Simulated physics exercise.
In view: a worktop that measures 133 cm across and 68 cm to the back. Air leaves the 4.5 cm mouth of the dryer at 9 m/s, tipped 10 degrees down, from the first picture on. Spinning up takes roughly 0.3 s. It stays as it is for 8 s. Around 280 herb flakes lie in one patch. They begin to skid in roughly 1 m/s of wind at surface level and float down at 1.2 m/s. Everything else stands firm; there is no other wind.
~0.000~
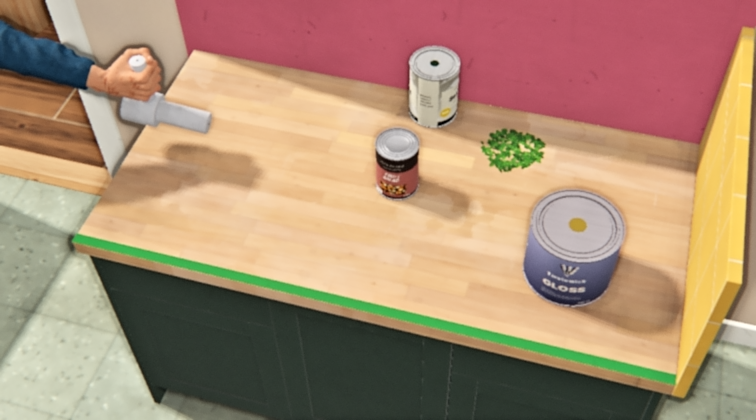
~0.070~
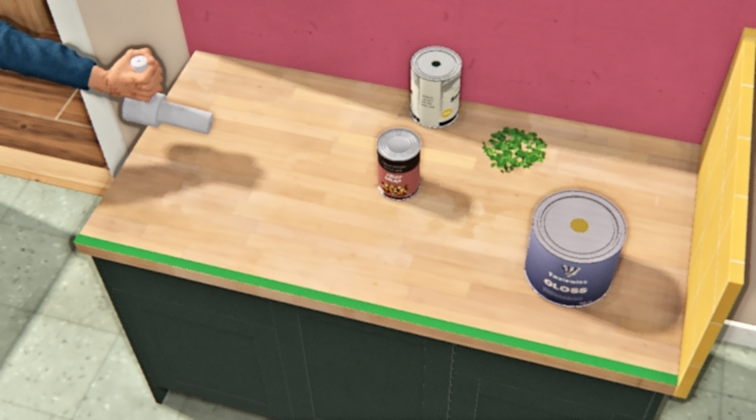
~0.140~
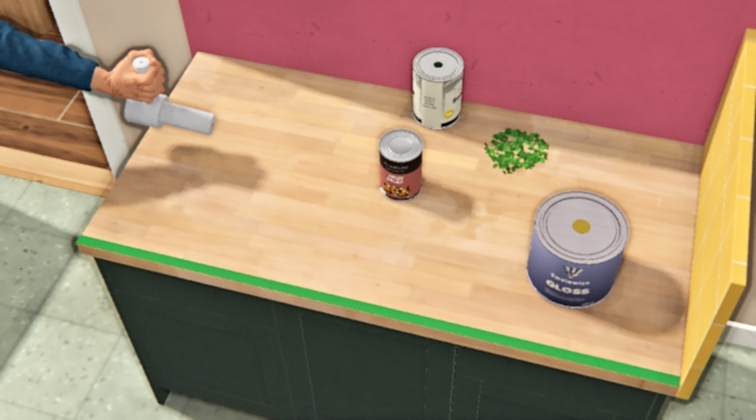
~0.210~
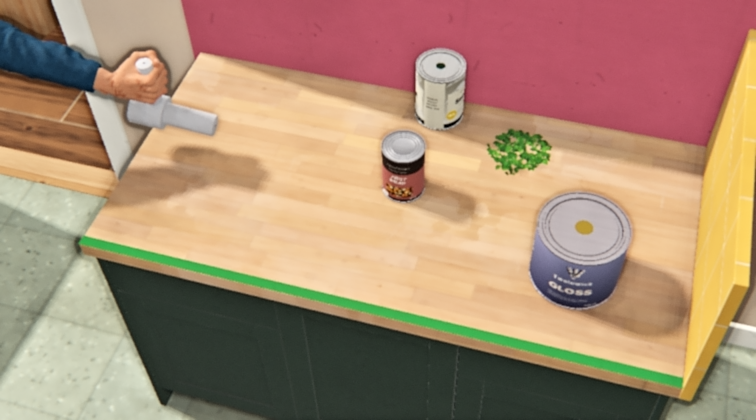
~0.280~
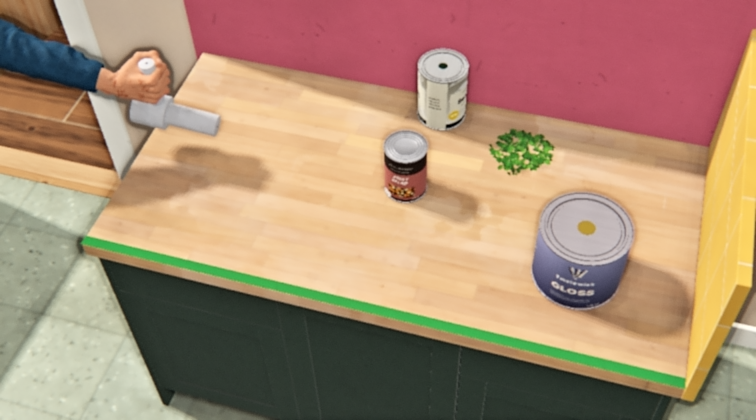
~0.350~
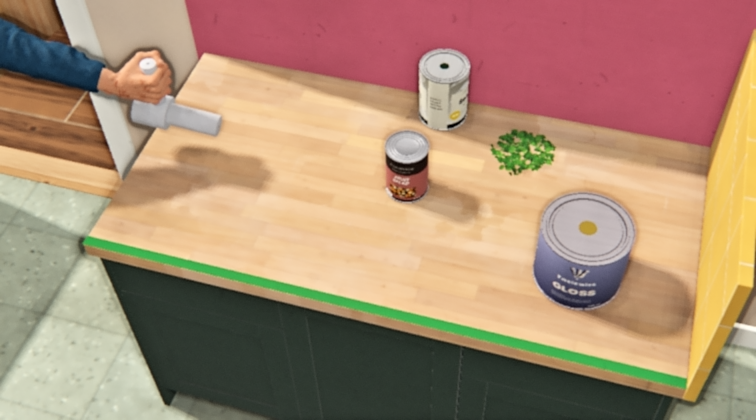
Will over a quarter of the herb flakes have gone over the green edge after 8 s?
As for a quarter going over the green edge: Yes.
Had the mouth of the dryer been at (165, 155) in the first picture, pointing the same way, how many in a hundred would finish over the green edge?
It would be near 0 %.
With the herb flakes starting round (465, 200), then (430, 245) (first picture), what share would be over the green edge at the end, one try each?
In that order: 5 %, 30 %.
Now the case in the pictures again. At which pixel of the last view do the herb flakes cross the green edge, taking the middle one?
Near (679, 388).
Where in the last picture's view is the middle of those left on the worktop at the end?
Around (710, 151).
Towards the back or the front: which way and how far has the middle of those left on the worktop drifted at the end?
Towards the back, some 10 cm.
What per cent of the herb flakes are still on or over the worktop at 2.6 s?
Some 80 per cent.
After 1.6 s, 0 % are over the green edge; the middle of those still in play is near (706, 183); 32 % have settled or left.
After 2.6 s, 17 % are over the green edge; the middle of those still in play is near (708, 165); 44 % have settled or left.
After 4.4 s, 38 % are over the green edge; the middle of those still in play is near (709, 155); 72 % have settled or left.
After 8.0 s, at the end, 49 % are over the green edge; the middle of those still in play is near (710, 151).
